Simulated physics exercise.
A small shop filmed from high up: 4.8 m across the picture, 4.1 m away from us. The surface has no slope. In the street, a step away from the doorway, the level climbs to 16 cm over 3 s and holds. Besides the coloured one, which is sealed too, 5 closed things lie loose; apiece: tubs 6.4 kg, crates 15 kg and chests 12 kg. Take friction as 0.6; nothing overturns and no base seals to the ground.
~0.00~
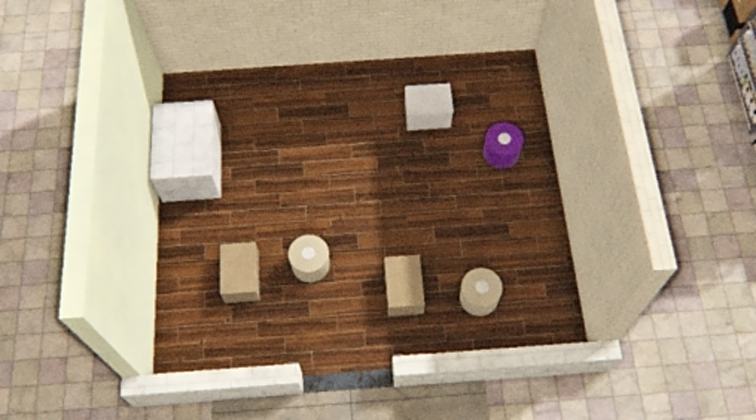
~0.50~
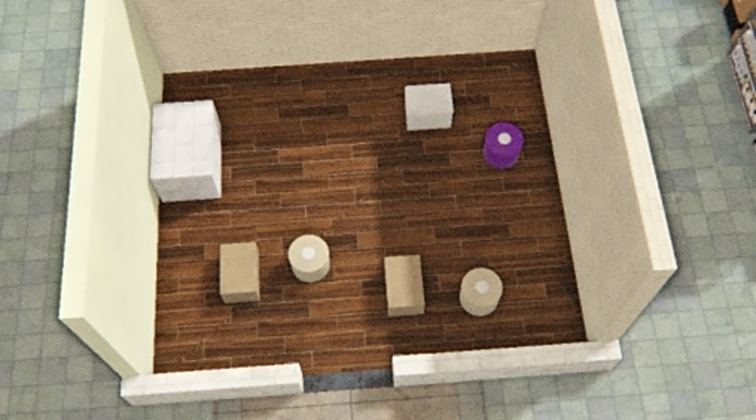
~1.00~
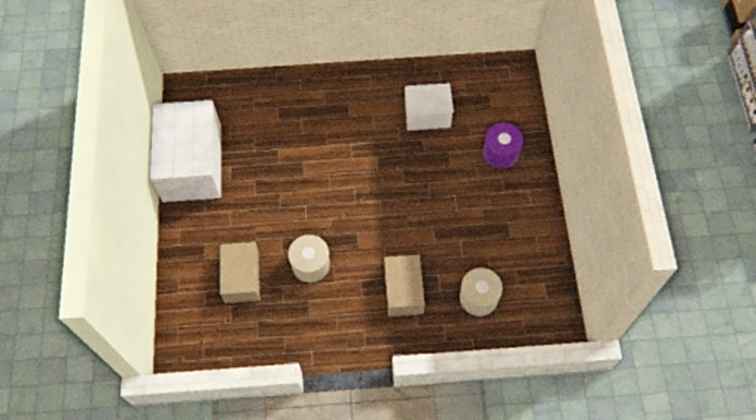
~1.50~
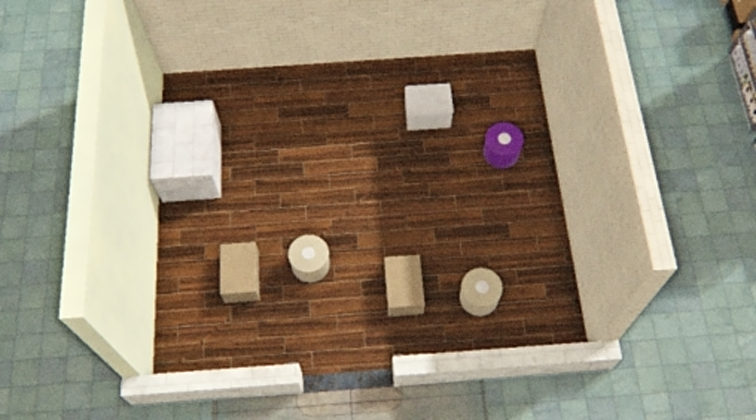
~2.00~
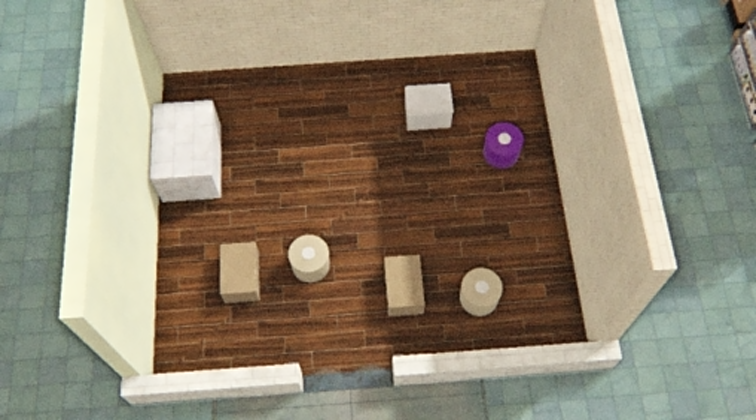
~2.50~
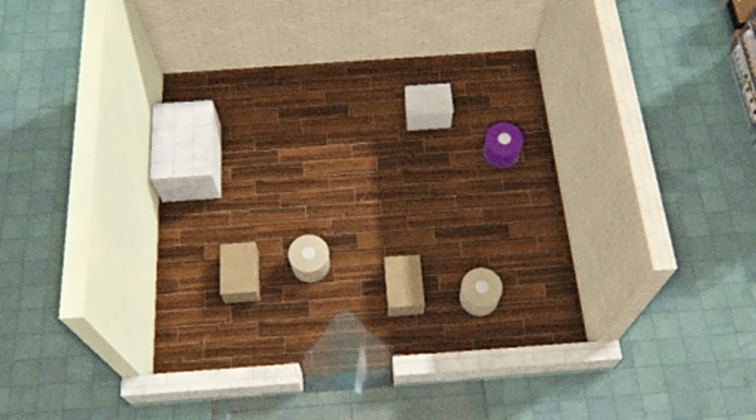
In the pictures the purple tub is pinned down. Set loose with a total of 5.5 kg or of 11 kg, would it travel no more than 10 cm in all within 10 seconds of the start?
Verdict: The smaller load will do.
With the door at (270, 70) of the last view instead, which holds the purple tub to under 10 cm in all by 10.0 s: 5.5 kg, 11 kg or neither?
In that case the lower weight is enough.
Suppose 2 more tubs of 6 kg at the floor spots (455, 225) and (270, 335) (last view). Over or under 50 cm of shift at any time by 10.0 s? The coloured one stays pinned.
In turn: Short of it, less.
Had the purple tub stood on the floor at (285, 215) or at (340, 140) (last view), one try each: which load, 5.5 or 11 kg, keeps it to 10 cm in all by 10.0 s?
In turn: It takes the larger; only the larger holds.
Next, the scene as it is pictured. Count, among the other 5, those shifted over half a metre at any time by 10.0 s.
1 of them.
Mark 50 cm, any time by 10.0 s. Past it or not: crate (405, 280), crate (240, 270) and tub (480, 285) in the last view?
In turn: Less, short of it, less.
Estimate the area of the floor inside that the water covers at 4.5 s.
Roughly 6.0 m2.
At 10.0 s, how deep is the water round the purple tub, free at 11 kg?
About 2 cm.
After 3.5 s the purple tub would be 0 cm from its start with 5.5 kg and 0 cm from its start with 11 kg; 0 cm of water round it then.
After 4.5 s the purple tub would be 0 cm from its start with 5.5 kg and 0 cm from its start with 11 kg; 0 cm of water round it then.
After 7.0 s the purple tub would be 0 cm from its start with 5.5 kg and 0 cm from its start with 11 kg; 1 cm of water round it then.
After 10.0 s the purple tub would be 0 cm from its start with 5.5 kg and 0 cm from its start with 11 kg; 2 cm of water round it then.
